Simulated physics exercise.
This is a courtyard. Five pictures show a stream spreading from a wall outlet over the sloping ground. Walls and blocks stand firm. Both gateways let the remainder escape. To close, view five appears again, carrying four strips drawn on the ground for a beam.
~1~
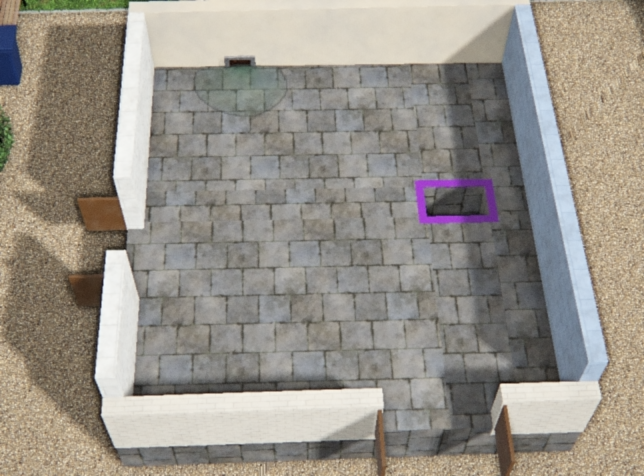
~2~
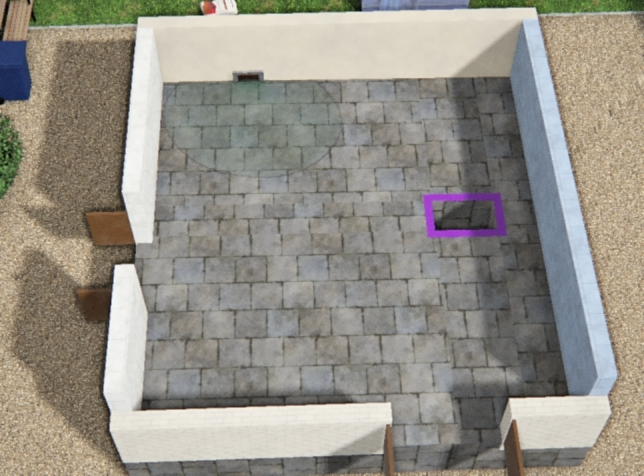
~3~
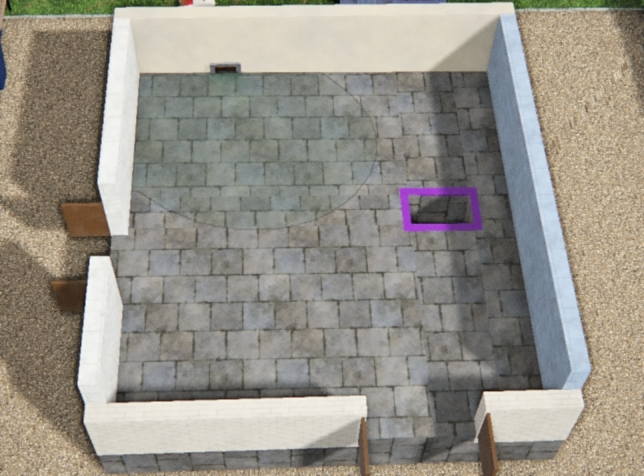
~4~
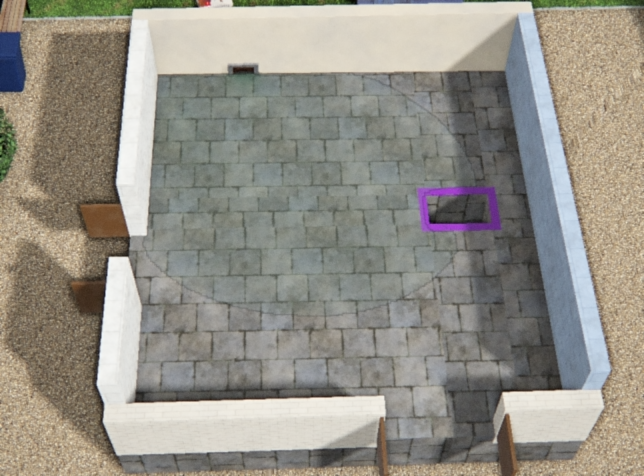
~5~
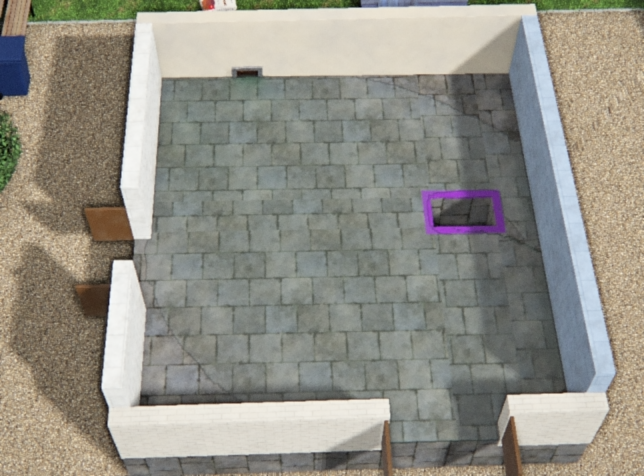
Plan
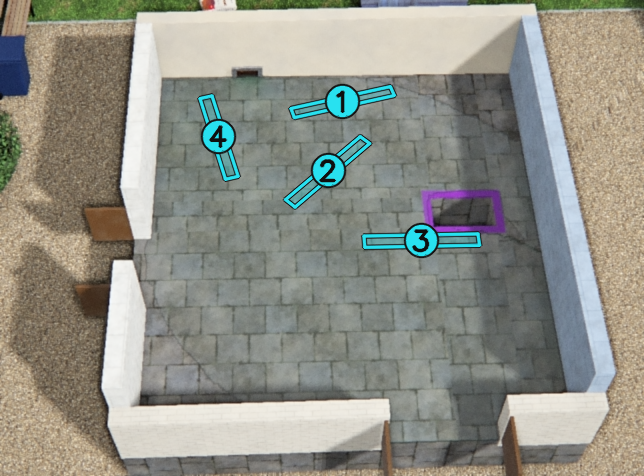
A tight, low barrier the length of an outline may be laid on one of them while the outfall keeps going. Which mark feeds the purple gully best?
The best position is 3.
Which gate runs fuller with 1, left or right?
More leaves on the right.
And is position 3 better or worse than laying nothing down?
Position 3 is better.
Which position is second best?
4 it is.
On the marked copy, 1 from (292, 113) to (392, 91); 2 from (290, 203) to (364, 140); 3 from (364, 241) to (478, 239); 4 from (206, 97) to (231, 177).
If 1 is chosen, about 20 % of the stream goes into the purple gully, about 80 % out by the gates.
If 2 is chosen, about 21 % of the stream goes into the purple gully, about 79 % out by the gates.
If 3 is chosen, about 35 % of the stream goes into the purple gully, about 64 % out by the gates.
If 4 is chosen, about 27 % of the stream goes into the purple gully, about 72 % out by the gates.
